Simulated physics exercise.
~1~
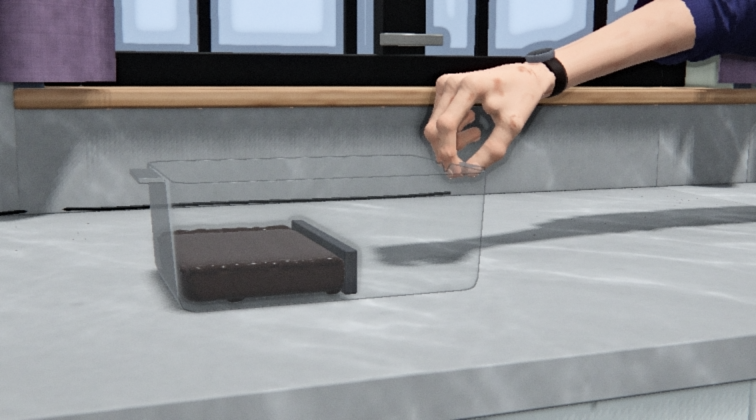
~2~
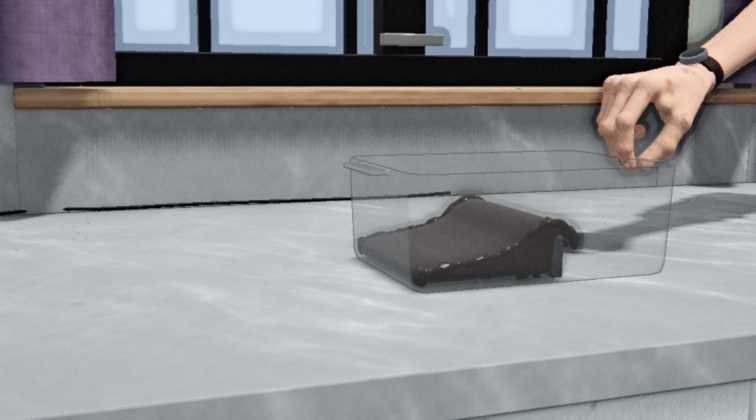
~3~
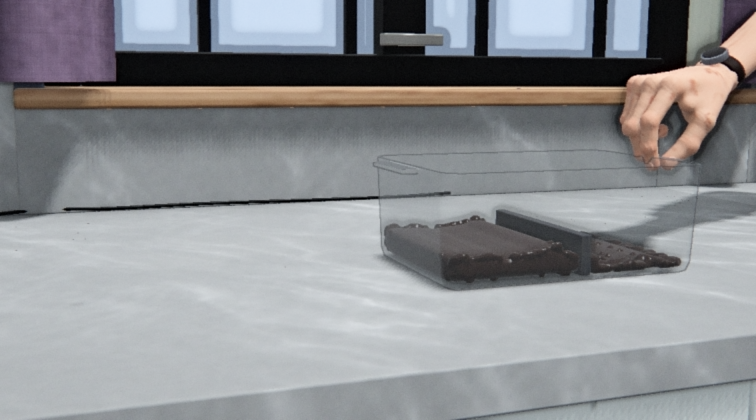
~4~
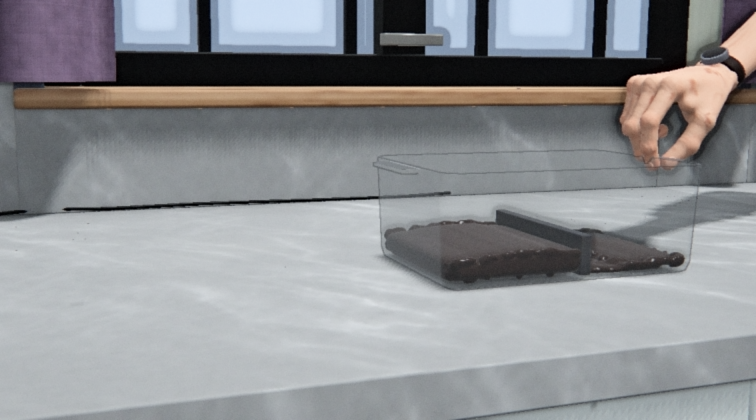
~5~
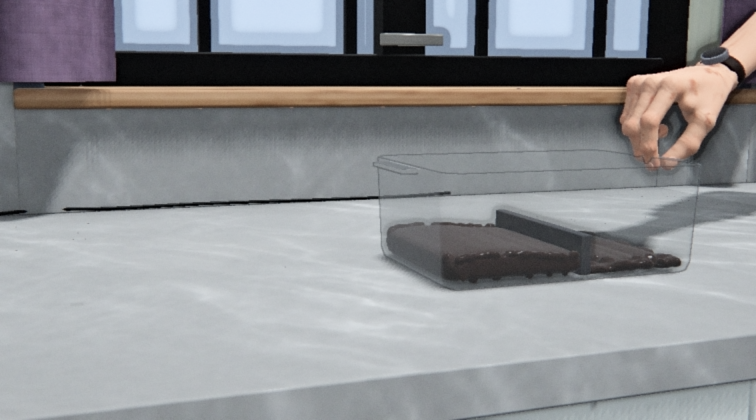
To begin with, a hand wearing a dark wristband holds the rim of a clear food box on a pale grey counter, with dark coffee lying level to the left of a low divider and the right part empty. The hand slides the box to the right, and the coffee heaps up against the divider and spills over it. The box comes to rest further right, with the hand still on its rim. The coffee settles on both sides, most of it on the left and a shallow layer on the right, with none outside the box.
